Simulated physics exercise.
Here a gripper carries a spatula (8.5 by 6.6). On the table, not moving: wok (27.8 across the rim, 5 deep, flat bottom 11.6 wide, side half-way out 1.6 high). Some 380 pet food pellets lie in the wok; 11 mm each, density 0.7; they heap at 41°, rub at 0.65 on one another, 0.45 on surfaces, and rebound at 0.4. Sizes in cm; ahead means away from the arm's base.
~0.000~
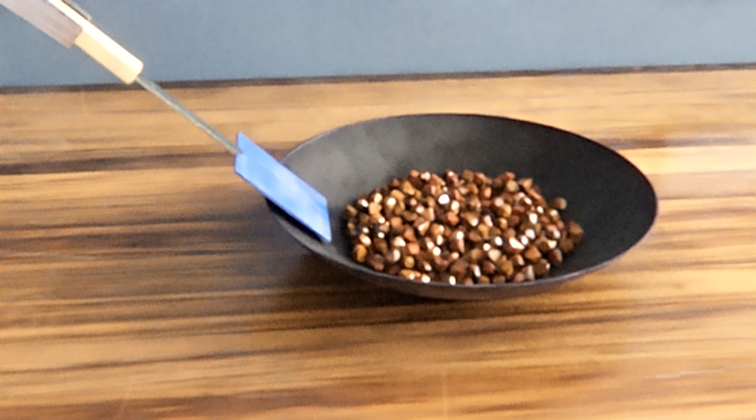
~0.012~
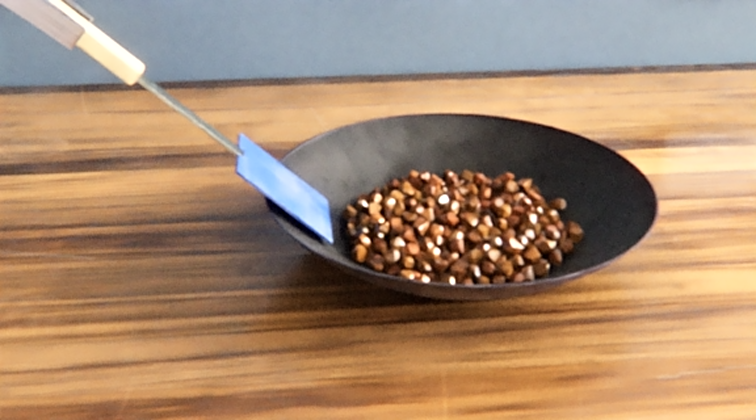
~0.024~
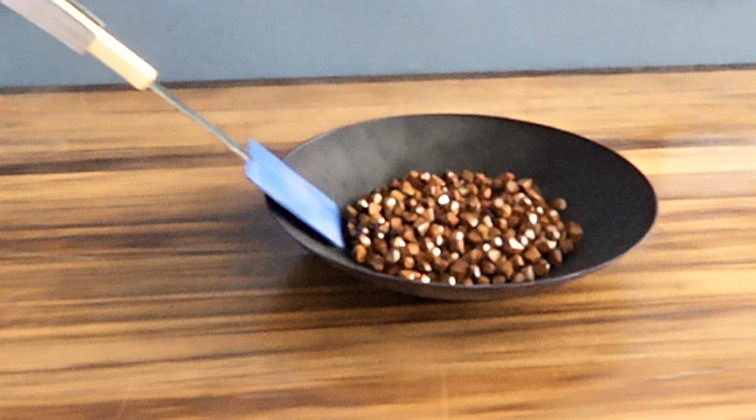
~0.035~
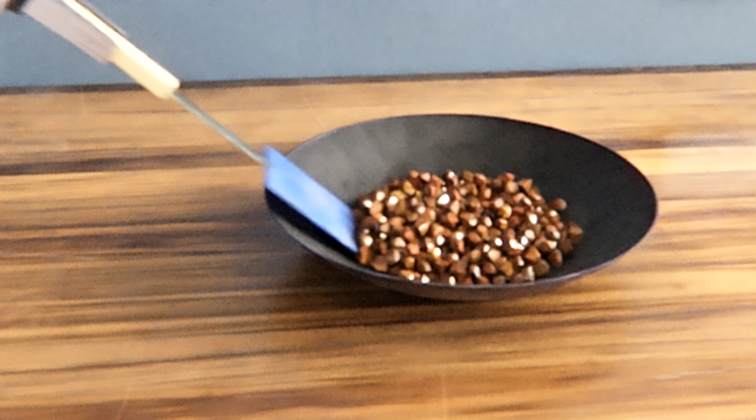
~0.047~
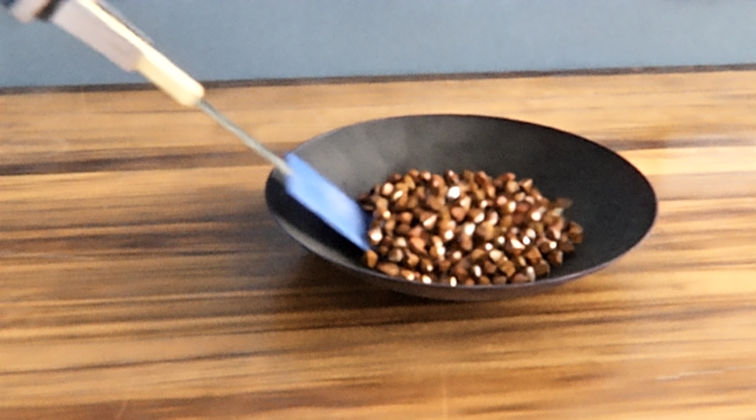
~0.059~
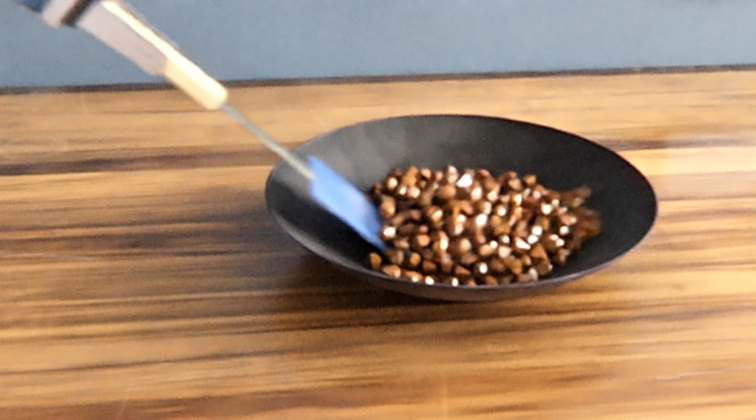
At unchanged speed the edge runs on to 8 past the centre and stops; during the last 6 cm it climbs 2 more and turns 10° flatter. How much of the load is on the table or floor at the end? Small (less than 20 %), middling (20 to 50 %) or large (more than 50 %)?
Share on the table or floor: Middling (20 to 50 %).
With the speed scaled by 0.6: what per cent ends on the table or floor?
About 20 per cent.
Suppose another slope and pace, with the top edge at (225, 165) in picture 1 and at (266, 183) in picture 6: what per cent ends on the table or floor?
Some 15 per cent.
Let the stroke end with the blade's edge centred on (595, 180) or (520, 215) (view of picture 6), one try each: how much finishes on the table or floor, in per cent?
About 45 and 5 per cent.
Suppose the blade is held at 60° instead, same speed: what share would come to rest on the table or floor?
It would be near 40 per cent.
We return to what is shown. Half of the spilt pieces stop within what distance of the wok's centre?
Some 26 cm.
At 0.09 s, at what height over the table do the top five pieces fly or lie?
About 6 cm.
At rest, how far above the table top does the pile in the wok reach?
Some 4.5 cm.
After 0.09 s, sloping 43°, highest piece 7 above the table; 383 in the wok.
After 0.12 s, sloping 41°, highest piece 9 above the table; 381 in the wok, 2 on the blade or in flight.
After 0.33 s, sloping 33°, highest piece 9 above the table; 258 in the wok, 85 on the table or floor, 40 on the blade or in flight.
After 1.38 s, sloping 33°, highest piece 4 above the table; 258 in the wok, 125 on the table or floor.
At rest, 258 in the wok, 125 on the table or floor. That is 33 % on the table or floor.
